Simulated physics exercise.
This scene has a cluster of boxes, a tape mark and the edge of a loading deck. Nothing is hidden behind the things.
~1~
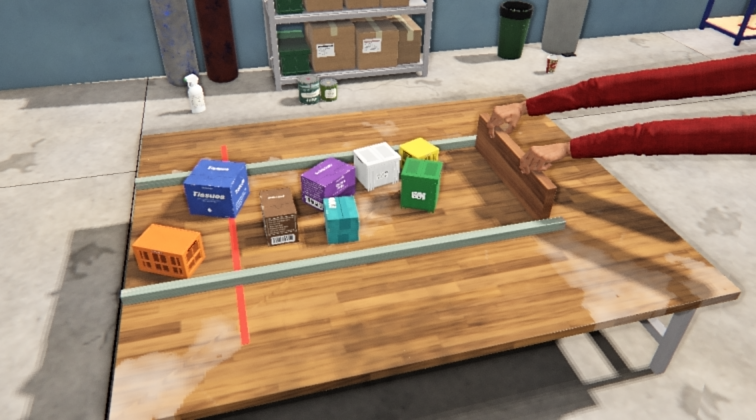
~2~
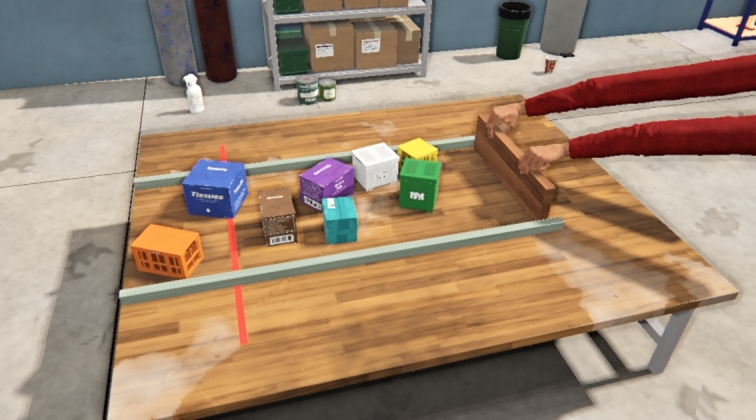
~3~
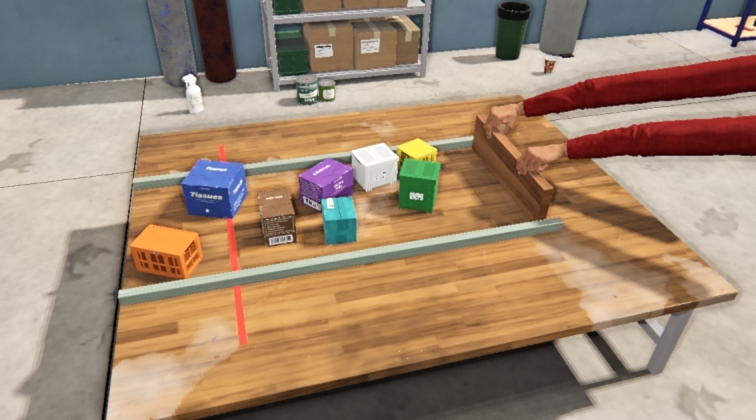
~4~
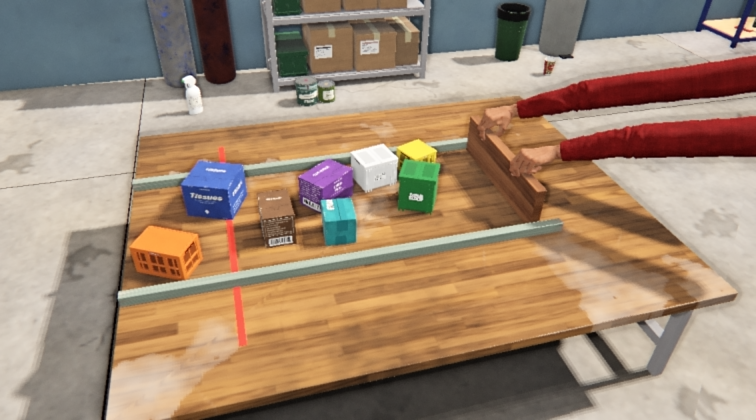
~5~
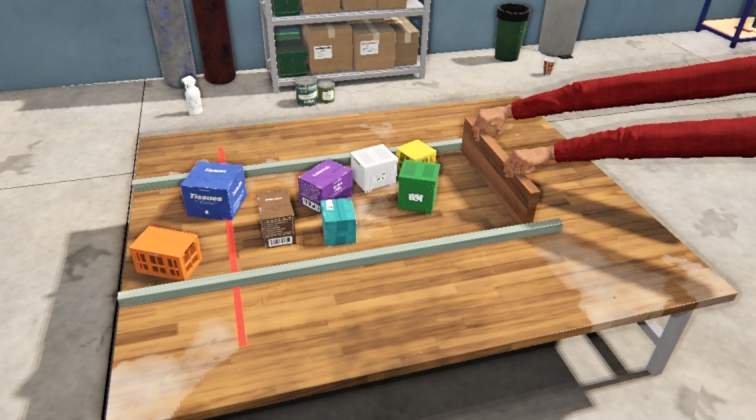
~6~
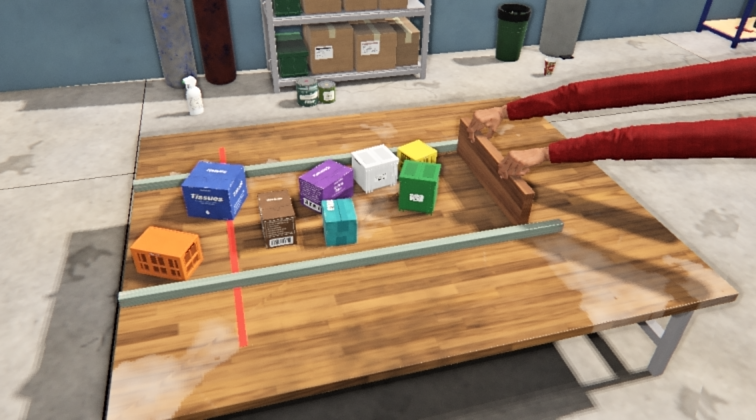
On a wooden table in a workshop, colourful boxes and crates sit between two pale rails, with a red tape line crossing near the left. Two red-sleeved arms hold a wooden plank at the right and slide it slightly left, while the boxes stay essentially still.
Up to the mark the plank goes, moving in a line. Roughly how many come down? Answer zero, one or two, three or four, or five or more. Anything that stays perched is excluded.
One or two.
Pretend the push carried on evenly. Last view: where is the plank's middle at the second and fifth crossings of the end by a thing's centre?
At the first moment about (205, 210), at the next about (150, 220).
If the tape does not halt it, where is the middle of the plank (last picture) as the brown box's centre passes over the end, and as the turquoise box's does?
Around (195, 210), then around (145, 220).
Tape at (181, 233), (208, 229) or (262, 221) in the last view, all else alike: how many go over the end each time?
Going through each try, you'd get 4, 1 and 0.
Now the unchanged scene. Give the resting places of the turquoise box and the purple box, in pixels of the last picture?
Final spots - turquoise box (213, 252), purple box (165, 225).
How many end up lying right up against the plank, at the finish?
That makes 4.
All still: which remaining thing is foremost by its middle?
It's the blue box that ends nearest.
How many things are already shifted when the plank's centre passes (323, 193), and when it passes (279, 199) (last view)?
Up to then 6, and up to the other point 8.
A little later, none off yet; orange crate at rest near (168, 254); blue box at rest near (216, 191); brown box at rest near (277, 219).
Next, none off yet; orange crate at rest near (168, 254); blue box at rest near (216, 191); brown box shifted about its own width near (238, 242).
When it is over, the number that fall off is one or two; down, orange crate.
